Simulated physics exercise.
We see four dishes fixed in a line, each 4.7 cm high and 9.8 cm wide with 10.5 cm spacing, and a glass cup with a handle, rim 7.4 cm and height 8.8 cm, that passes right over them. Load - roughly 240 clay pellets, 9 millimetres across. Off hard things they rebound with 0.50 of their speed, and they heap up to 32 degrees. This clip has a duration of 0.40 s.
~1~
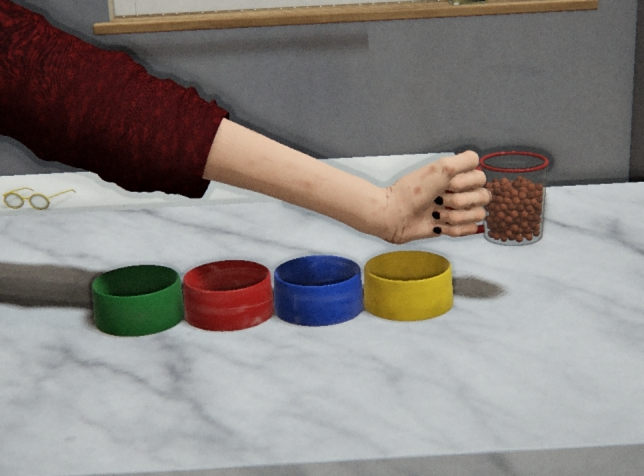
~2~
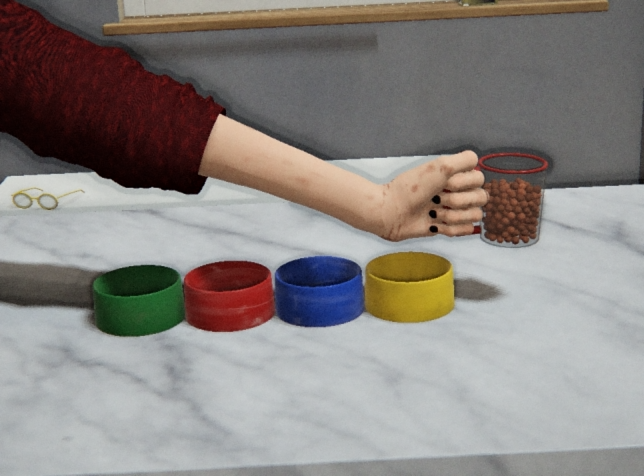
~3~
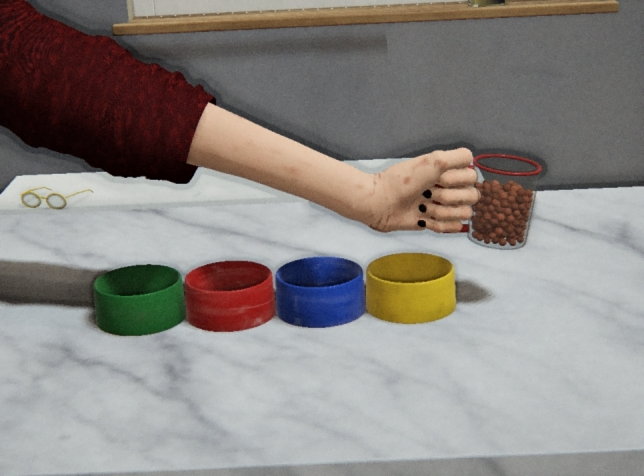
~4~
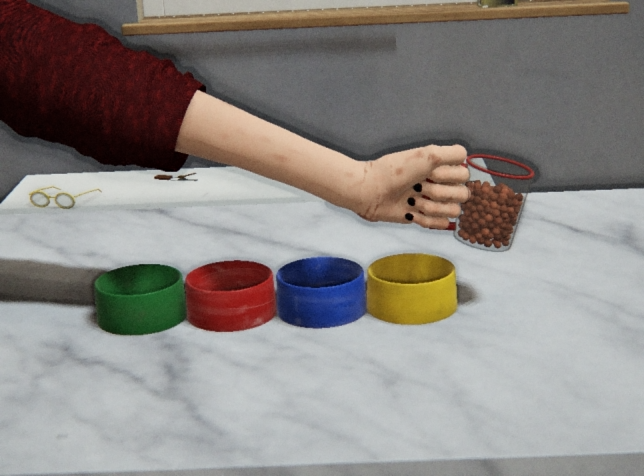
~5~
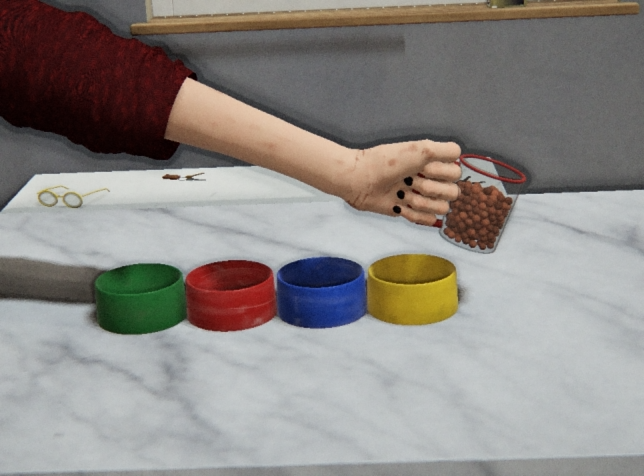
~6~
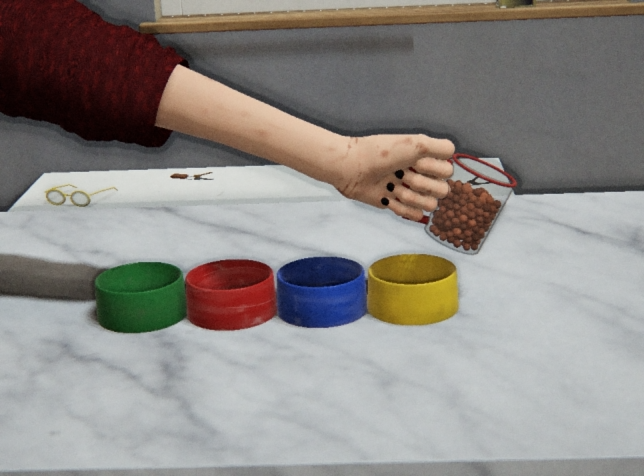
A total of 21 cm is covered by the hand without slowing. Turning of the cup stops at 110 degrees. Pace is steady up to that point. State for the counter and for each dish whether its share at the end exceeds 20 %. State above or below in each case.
Red: A share of a fifth at most; blue: A share of a fifth at most; green: A share of a fifth at most; yellow: A share larger than a fifth; counter: A share of a fifth at most.
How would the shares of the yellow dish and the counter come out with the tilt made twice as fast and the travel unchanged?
I'd expect yellow to end at 90 and the counter at 10.
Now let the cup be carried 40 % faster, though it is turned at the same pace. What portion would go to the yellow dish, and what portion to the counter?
Shares: Yellow 100, counter 0.
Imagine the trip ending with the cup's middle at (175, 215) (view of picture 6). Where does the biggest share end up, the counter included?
That'd be blue, it takes the most.
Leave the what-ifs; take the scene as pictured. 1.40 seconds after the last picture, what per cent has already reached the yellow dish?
Estimate to date: Some 55 %.
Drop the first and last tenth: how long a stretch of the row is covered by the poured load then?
6 cm, roughly.
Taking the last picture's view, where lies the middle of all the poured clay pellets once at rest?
Near (402, 289).
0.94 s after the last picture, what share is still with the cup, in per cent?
About 100 per cent.
Then, 0.56 s after the last picture, tilt 65 degrees; cup holds 100 %.
Then, 0.94 s after the last picture, tilt 92 degrees; cup holds 100 %.
Then, 1.40 s after the last picture, tilt 110 degrees; cup holds 45 %, yellow 55 %.
In the end, red 0 %, blue 0 %, green 0 %, yellow 100 %, counter 0 %.
